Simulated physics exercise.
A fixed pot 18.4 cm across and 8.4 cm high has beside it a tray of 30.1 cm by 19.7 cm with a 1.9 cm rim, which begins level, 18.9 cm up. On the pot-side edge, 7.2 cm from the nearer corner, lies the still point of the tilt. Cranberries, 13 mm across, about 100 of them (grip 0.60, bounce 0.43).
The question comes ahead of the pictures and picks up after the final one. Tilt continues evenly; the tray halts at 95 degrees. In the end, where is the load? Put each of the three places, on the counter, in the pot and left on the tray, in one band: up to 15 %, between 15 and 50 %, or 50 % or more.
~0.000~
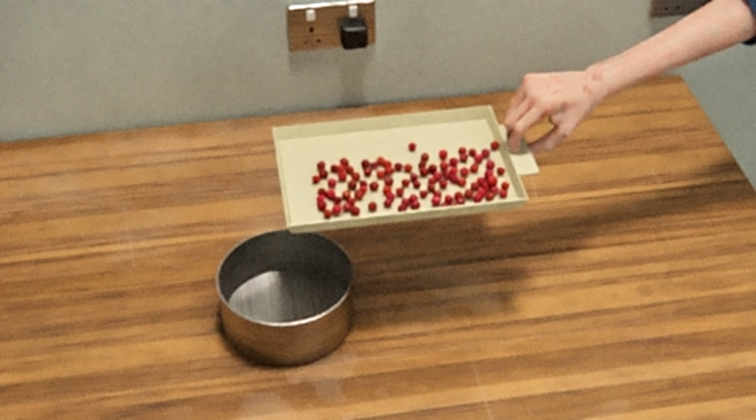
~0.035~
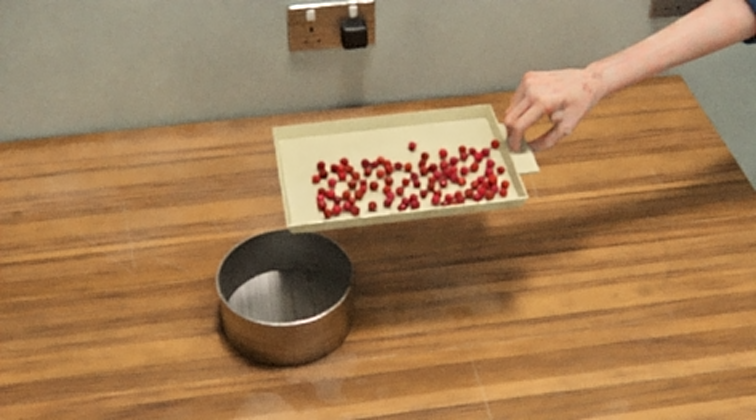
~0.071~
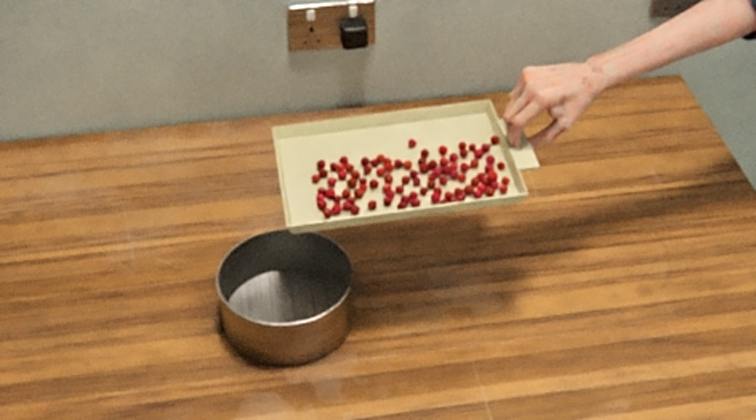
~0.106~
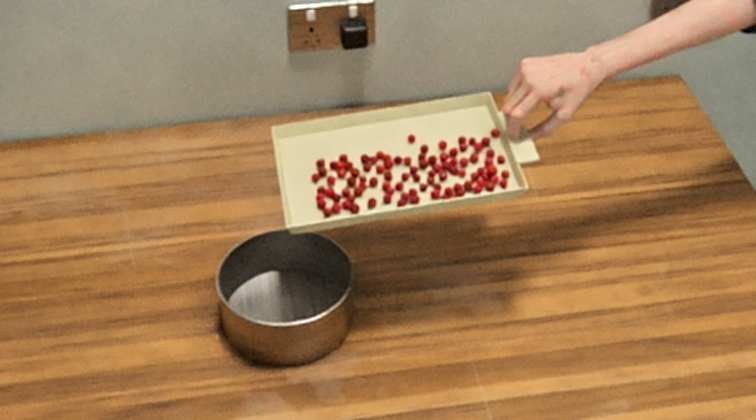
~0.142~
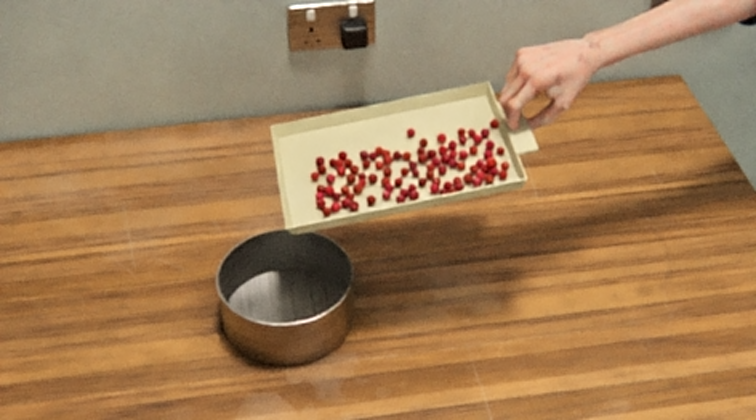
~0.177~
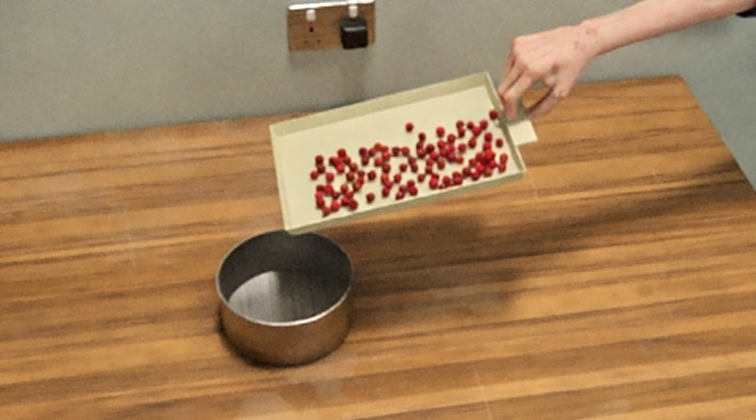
Counter: Up to 15 %; pot: 50 % or more; left on the tray: Up to 15 %.
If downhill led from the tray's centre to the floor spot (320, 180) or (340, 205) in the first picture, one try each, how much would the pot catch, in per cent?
Estimate: Some 65 % and some 95 % respectively.
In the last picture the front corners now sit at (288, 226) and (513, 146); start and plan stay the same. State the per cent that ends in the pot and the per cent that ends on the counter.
That works out as pot 65 and counter 35.
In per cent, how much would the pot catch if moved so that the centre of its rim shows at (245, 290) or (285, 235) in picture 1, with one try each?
That gives roughly 95 per cent and then 25 per cent.
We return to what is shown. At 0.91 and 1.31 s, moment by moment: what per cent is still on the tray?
The figures go 75 and then 5.
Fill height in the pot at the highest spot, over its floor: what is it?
I'd put it at close to 3.0 centimetres.
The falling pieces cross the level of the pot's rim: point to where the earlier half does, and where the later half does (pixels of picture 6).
I'd mark about (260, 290) for the first half, then (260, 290) for the second.
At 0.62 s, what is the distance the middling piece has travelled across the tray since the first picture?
By then it sits near 11 cm from where it began.
After 0.62 s, tilt 51 degrees; the tray holds 100 %, the pot 0 %.
After 0.91 s, tilt 78 degrees; the tray holds 75 %, the pot 15 %.
After 1.31 s, tilt 95 degrees; the tray holds 5 %, the pot 75 %.
By 2.0 s all is still; counter 5 %, pot 95 %, tray 0 %.
